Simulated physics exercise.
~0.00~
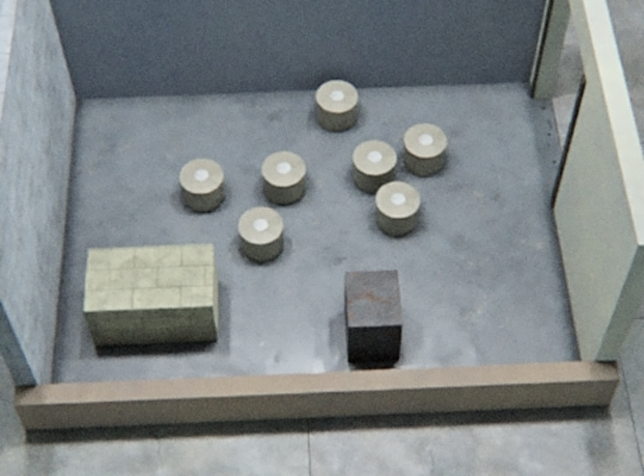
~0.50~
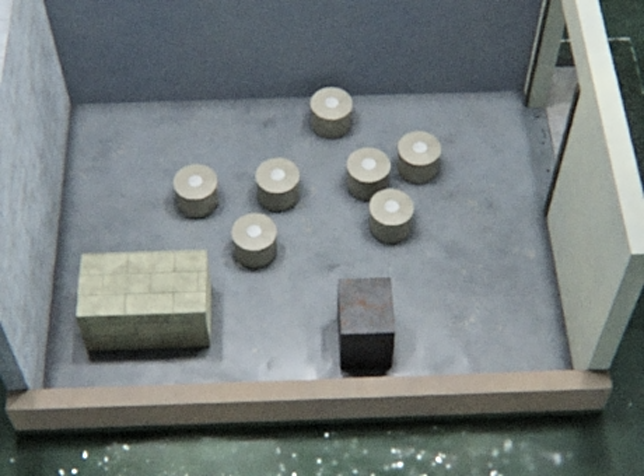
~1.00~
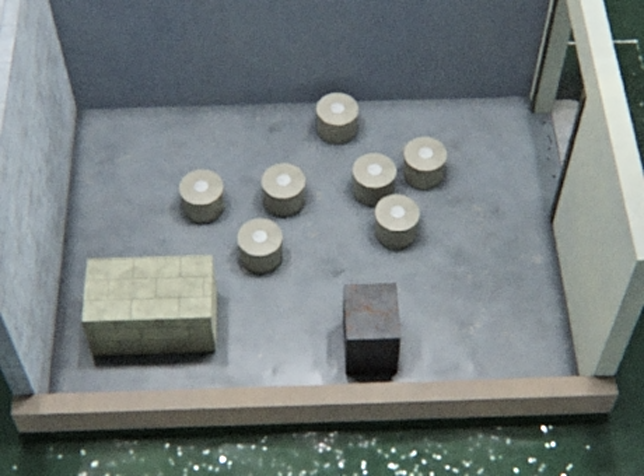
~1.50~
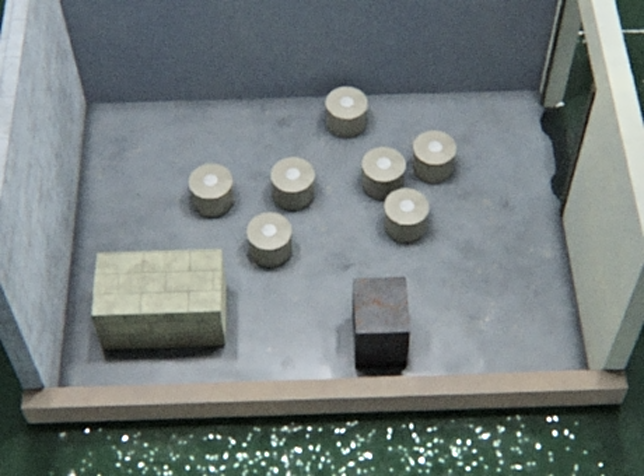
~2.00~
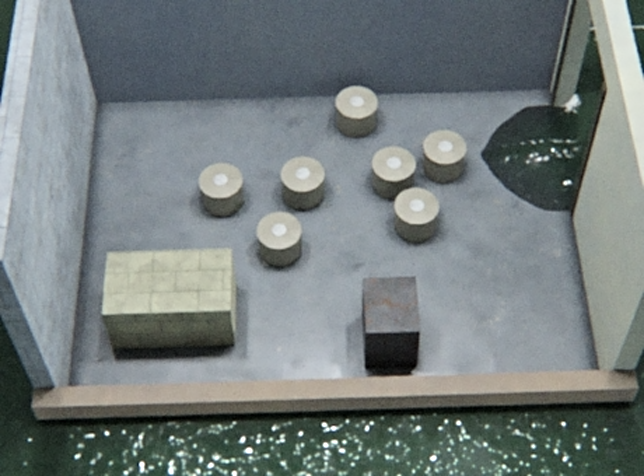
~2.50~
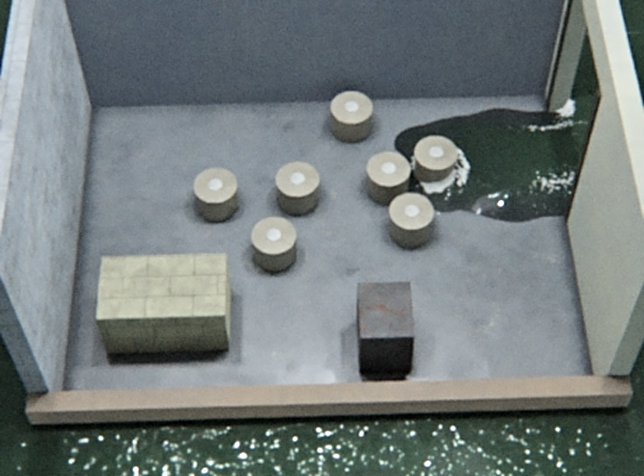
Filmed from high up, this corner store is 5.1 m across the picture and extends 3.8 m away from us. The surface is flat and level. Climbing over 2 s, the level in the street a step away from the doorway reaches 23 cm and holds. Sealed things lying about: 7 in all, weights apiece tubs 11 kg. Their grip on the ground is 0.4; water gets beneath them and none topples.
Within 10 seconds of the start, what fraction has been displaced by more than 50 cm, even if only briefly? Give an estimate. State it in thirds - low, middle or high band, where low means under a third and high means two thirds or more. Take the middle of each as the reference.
High band.
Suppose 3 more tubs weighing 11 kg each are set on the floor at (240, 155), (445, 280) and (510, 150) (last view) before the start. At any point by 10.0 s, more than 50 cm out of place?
Note, in order of listing: Crosses the threshold, stays below the threshold, crosses the threshold.
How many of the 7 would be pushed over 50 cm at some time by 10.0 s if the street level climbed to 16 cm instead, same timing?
Count under that change: 7.
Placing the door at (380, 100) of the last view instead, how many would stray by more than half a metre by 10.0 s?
Count: 6.
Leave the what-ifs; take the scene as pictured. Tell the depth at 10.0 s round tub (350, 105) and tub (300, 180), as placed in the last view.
Close to 15 and 13 centimetres.
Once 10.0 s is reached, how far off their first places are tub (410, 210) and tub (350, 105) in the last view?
One is off by 150 cm, the other by 250 cm, in the order asked.
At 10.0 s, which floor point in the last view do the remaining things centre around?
Close to pixel (223, 256).
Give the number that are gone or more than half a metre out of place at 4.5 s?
The count is 4.
After 3.5 s 1 of 7 are over 50 cm from their spots; 0 afloat.
After 4.5 s 4 of 7 are over 50 cm from their spots; 0 afloat.
After 7.0 s 7 of 7 are over 50 cm from their spots; 7 afloat.
After 10.0 s 6 of 7 are over 50 cm from their spots, and 7 have been at some point; 7 afloat.
